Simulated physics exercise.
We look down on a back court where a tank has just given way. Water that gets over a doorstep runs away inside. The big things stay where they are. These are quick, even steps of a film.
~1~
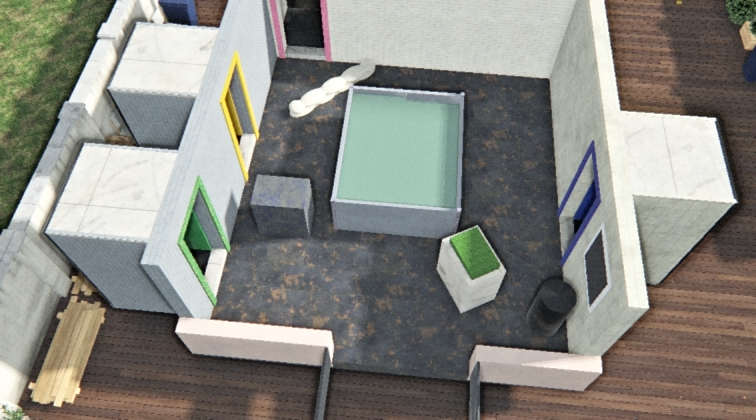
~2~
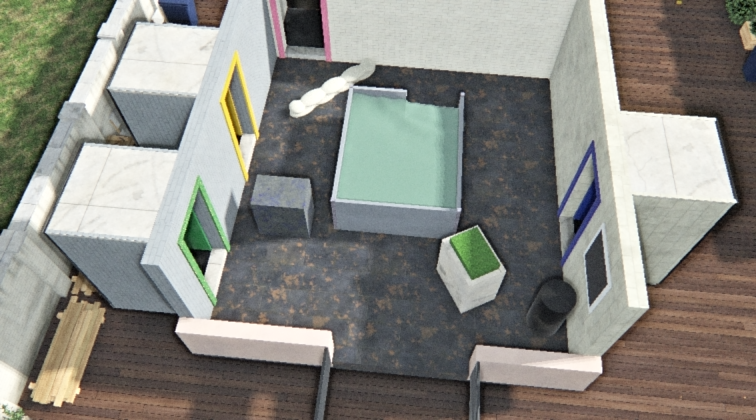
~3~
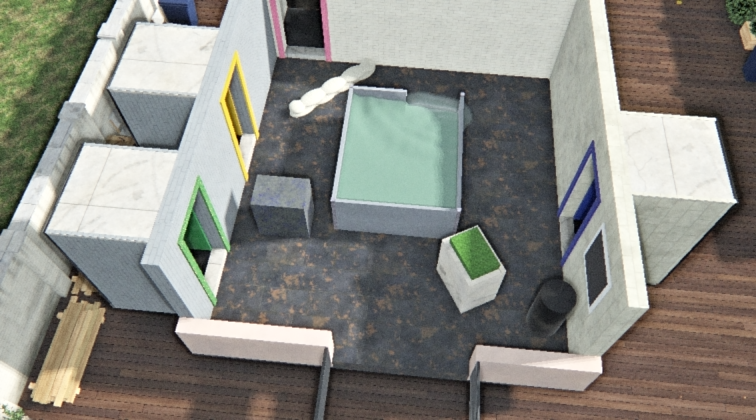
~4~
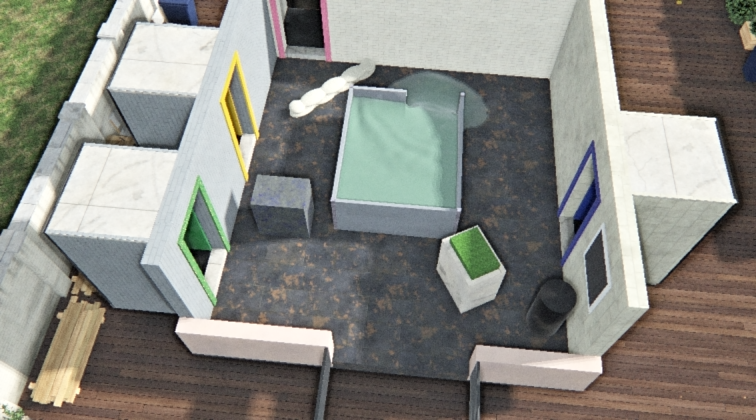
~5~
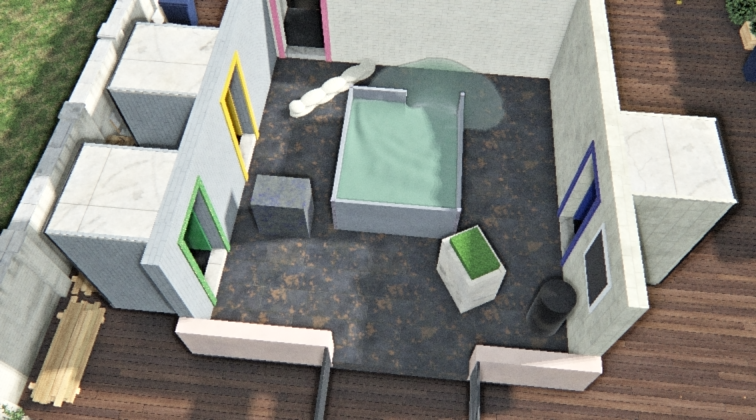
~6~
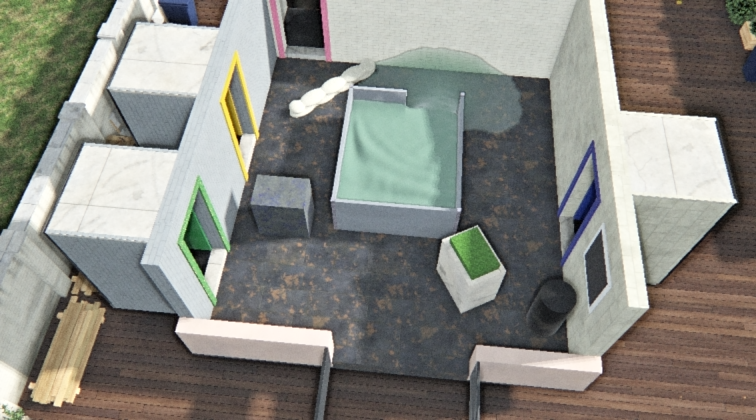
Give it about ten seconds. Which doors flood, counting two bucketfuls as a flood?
One by one: The blue door floods; the pink door holds within the limit; the yellow door holds within the limit; the green door holds within the limit.
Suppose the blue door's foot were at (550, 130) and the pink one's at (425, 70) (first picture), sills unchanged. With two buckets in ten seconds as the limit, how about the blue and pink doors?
In short: The blue door floods, the pink door is over.
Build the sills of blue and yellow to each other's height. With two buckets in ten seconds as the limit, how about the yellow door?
In short: Yellow passes that mark.
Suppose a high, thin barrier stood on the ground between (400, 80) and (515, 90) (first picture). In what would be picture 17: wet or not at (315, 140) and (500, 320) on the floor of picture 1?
In turn: Flooded, free of water.
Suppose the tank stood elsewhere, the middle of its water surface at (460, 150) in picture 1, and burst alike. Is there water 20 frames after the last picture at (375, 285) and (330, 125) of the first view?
In turn: Not flooded, under water.
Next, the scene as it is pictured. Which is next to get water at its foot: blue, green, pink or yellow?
It is the pink one.
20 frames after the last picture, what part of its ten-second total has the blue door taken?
I make it 0 per cent.
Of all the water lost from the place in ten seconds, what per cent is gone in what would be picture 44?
Some 10 per cent.
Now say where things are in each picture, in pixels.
The first picture shows the water tank at (401, 147) is whole and still.
In the second picture, the front is at a hidden place, out from the gap on the water tank's far side.
In the third picture, the front is at a hidden place, out from the gap on the water tank's far side.
In the fourth picture, the front is at (426, 74), out from the gap on the water tank's far side.
In the fifth picture, the front is at (479, 74), out from the gap on the water tank's far side.
In the sixth picture, water pours out on the water tank's far side and has run to (507, 76).
A moment on, water covers 20 % of the floor; the blue door not reached, the pink door wet at the sill, nothing in, the yellow door not reached, the green door not reached.
Next, water covers 35 % of the floor; the blue door not reached, the pink door wet at the sill, nothing in, the yellow door not reached, the green door not reached.
Then, water covers 70 % of the floor; the blue door wet at the sill, nothing in, the pink door wet at the sill, nothing in, the yellow door wet at the sill, nothing in, the green door wet at the sill, nothing in.
Later, water covers 95 % of the floor; the blue door under two buckets in, the pink door wet at the sill, nothing in, the yellow door under two buckets in, the green door wet at the sill, nothing in.
In the end, water covers 95 % of the floor; the blue door far over two buckets in, the pink door wet at the sill, nothing in, the yellow door under two buckets in, the green door under two buckets in.
